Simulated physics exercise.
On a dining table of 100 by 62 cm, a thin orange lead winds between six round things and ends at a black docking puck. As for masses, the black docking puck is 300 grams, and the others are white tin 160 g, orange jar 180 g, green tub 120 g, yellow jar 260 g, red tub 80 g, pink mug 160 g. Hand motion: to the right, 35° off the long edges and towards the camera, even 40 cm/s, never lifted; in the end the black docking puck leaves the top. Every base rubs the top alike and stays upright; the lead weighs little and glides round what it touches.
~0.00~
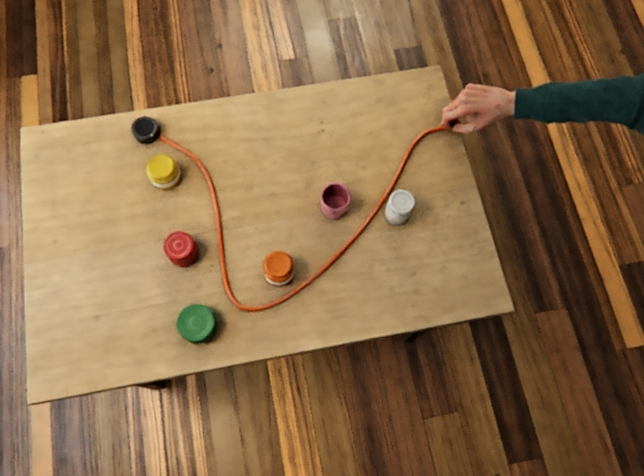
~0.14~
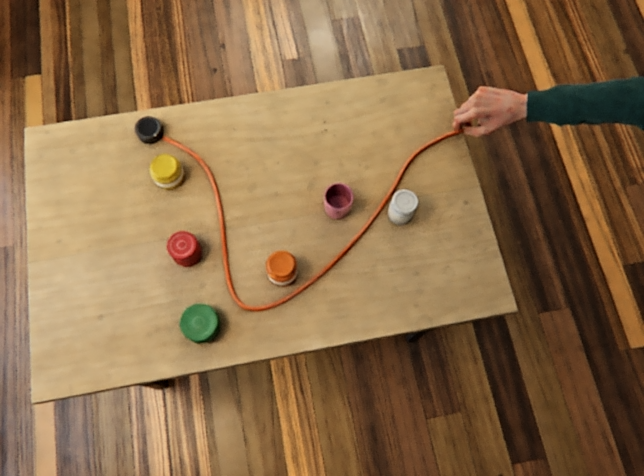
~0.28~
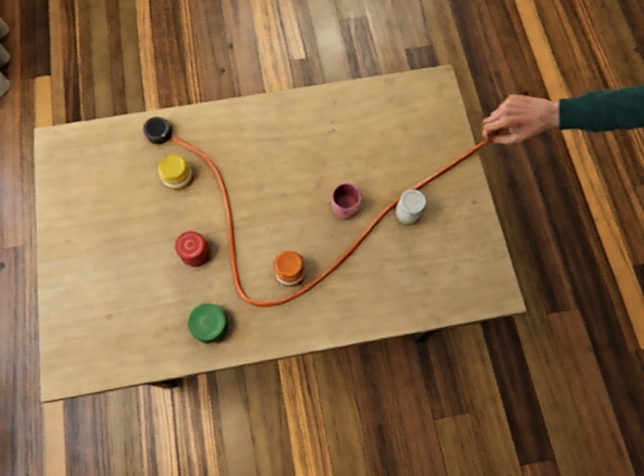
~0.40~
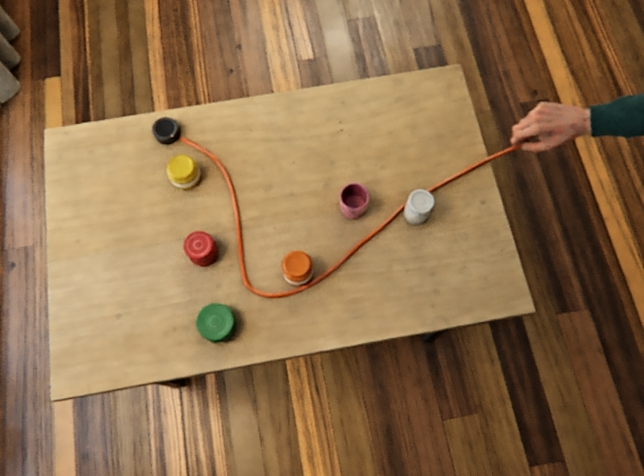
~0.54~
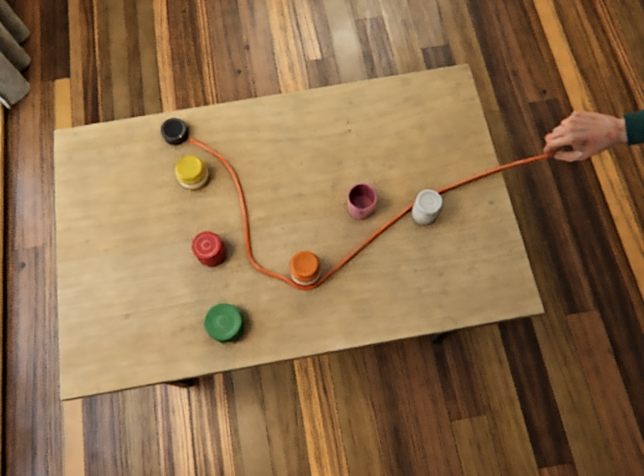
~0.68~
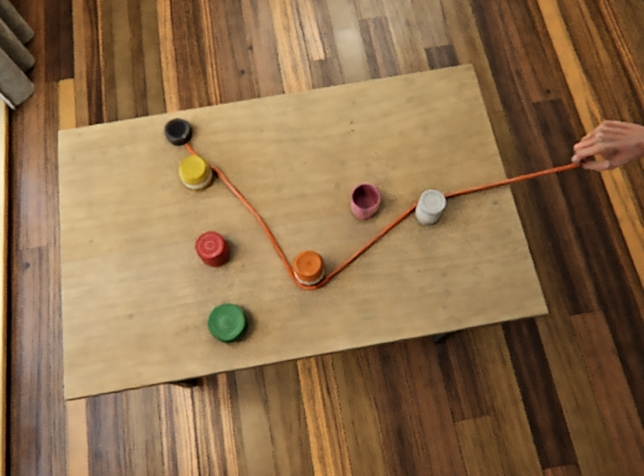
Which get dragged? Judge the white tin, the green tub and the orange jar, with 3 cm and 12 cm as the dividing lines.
In order: The white tin shifts a middling way; the green tub stays about where it is; the orange jar reaches the top band.
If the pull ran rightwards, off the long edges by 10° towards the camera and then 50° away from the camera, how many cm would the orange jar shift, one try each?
First try roughly 26 cm, second try roughly 44 cm.
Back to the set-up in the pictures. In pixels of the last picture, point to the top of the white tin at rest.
(453, 217).
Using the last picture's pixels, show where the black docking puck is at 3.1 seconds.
You'd find it somewhere around (480, 205).
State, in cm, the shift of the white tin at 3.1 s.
Displacement: About 5 cm.
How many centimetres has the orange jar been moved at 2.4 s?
Displacement at that moment: About 24 cm.
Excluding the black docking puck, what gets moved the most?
The orange jar.
After 1.6 s the black docking puck has slid 11 cm; shifted so far, orange jar 23 cm, pink mug 7 cm.
After 2.4 s the black docking puck has slid 41 cm; shifted so far, orange jar 25 cm, pink mug 8 cm.
After 3.1 s the black docking puck has slid 70 cm; shifted so far, orange jar 25 cm, pink mug 8 cm, white tin 5 cm.
After 3.7 s the black docking puck is off the top; shifted so far, orange jar 25 cm at (350, 161), pink mug 8 cm, white tin 5 cm at (453, 217), green tub 0 cm at (226, 322).
